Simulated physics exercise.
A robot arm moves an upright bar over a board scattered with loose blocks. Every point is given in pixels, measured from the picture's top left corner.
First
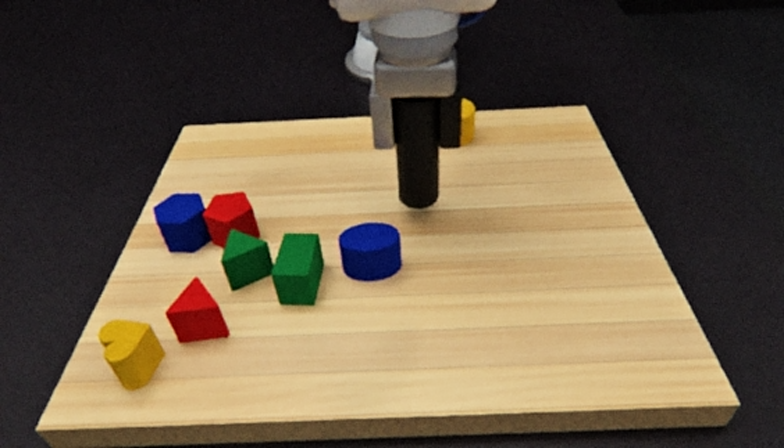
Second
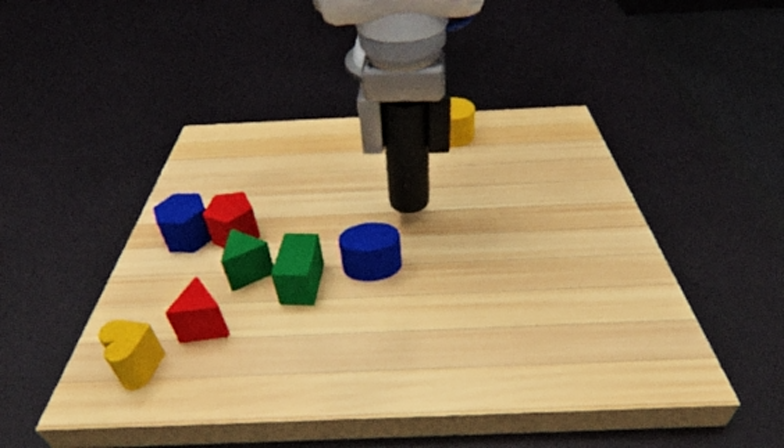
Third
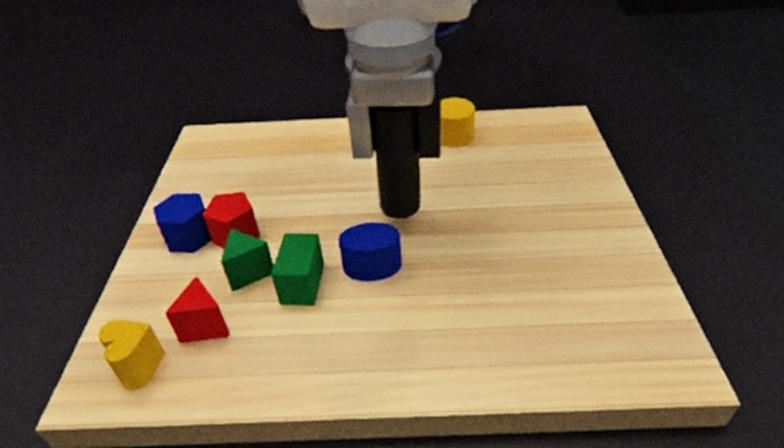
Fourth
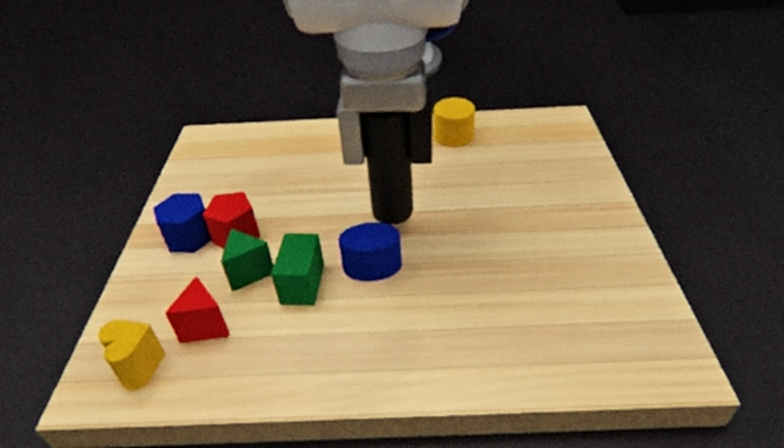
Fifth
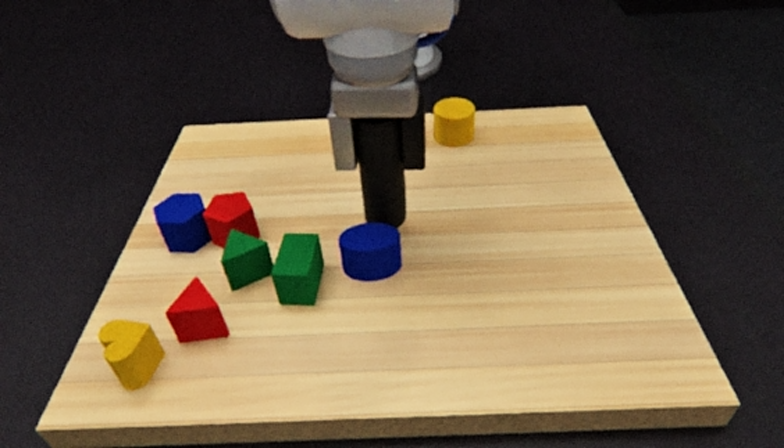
On a wooden board scattered with red, green, blue and yellow blocks, a robot arm moves an upright black bar a short way left and slightly nearer, up close behind the round blue block, while the blocks stay still.
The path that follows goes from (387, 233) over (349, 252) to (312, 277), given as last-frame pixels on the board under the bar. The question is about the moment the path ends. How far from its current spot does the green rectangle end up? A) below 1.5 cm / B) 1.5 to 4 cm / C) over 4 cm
B (1.5 to 4 cm)
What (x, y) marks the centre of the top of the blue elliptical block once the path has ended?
My prediction: (353, 257).
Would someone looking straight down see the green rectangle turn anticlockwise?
Yes, that is what happens.
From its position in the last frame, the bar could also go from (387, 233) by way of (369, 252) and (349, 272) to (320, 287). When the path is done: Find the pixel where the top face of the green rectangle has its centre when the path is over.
Near (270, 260).
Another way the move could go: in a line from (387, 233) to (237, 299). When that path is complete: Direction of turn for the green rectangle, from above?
Spin direction: Counter-clockwise.
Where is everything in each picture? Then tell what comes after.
In the first frame, tip of the bar at (419, 198), middles of tops, green triangular piece at (240, 244), green rectangle at (295, 253), blue elliptical block at (369, 236).
In the second frame, bar at (409, 202), nothing pushed.
In the third frame, bar at (400, 207), nothing pushed.
In the fourth frame, bar at (393, 212), nothing pushed.
In the fifth frame, bar at (386, 218), green triangular piece at (240, 244), green rectangle at (295, 253), blue elliptical block at (369, 236).
On the path given first. Halfway along, bar at (347, 238); blue elliptical block at (356, 252), turned 40° anticlockwise.
At the end, bar at (309, 263); green triangular piece unmoved; green rectangle at (270, 270), turned 30° anticlockwise; blue elliptical block at (353, 257), turned 55° anticlockwise.
